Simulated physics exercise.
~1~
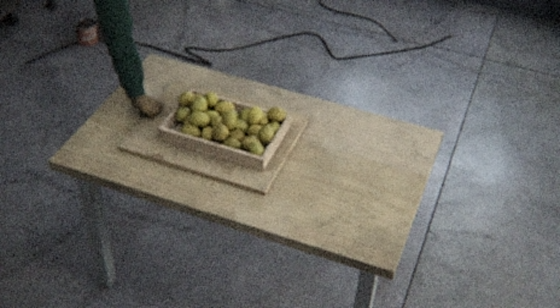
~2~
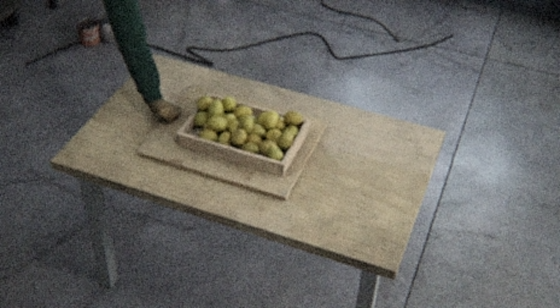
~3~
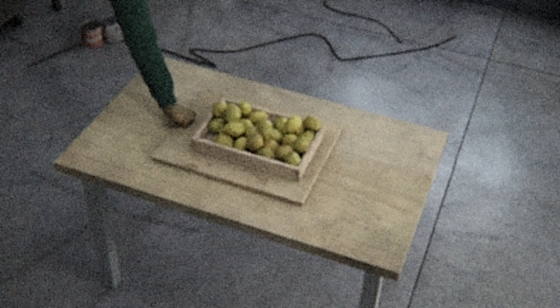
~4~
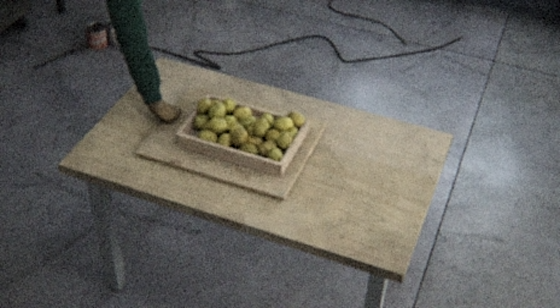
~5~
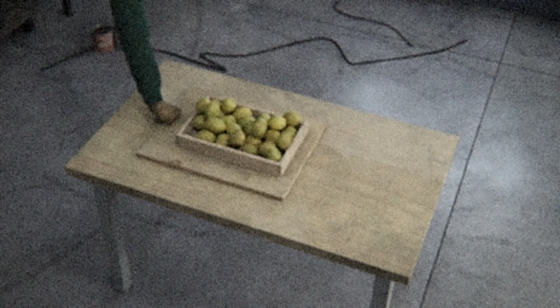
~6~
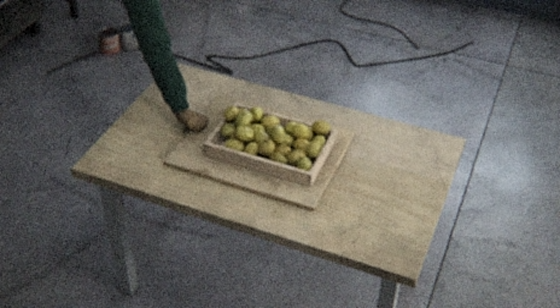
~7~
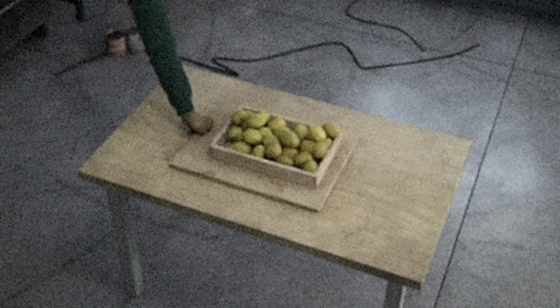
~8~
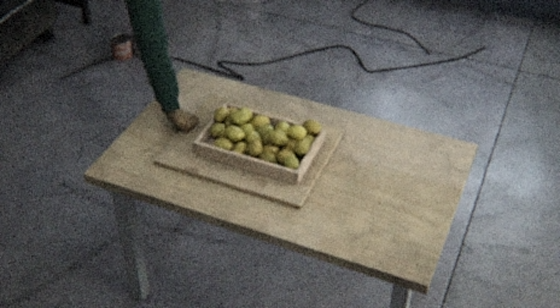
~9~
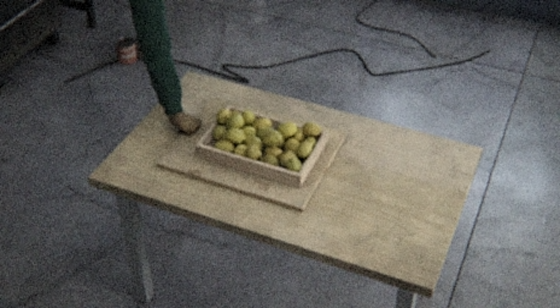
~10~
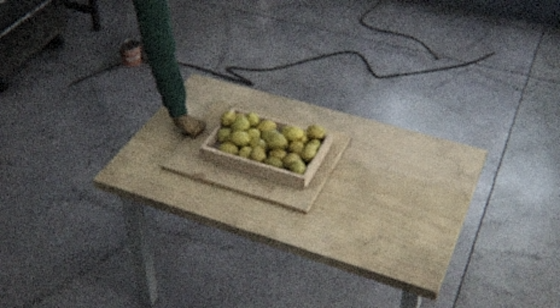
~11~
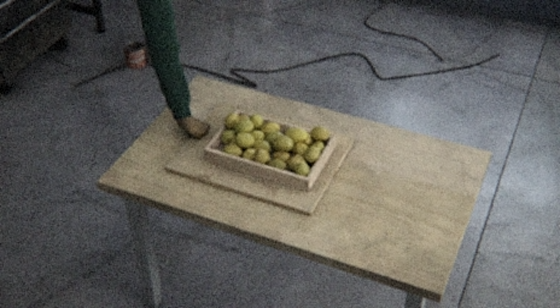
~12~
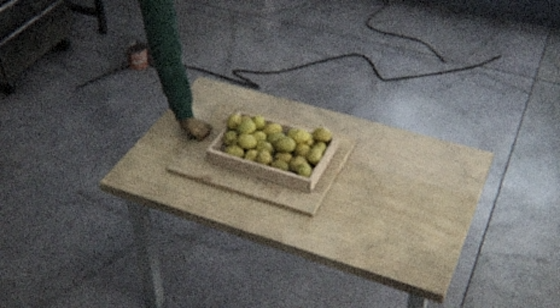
Green-sleeved arm sliding a board with a wooden tote of lemons right and left on a table, the lemons staying inside.
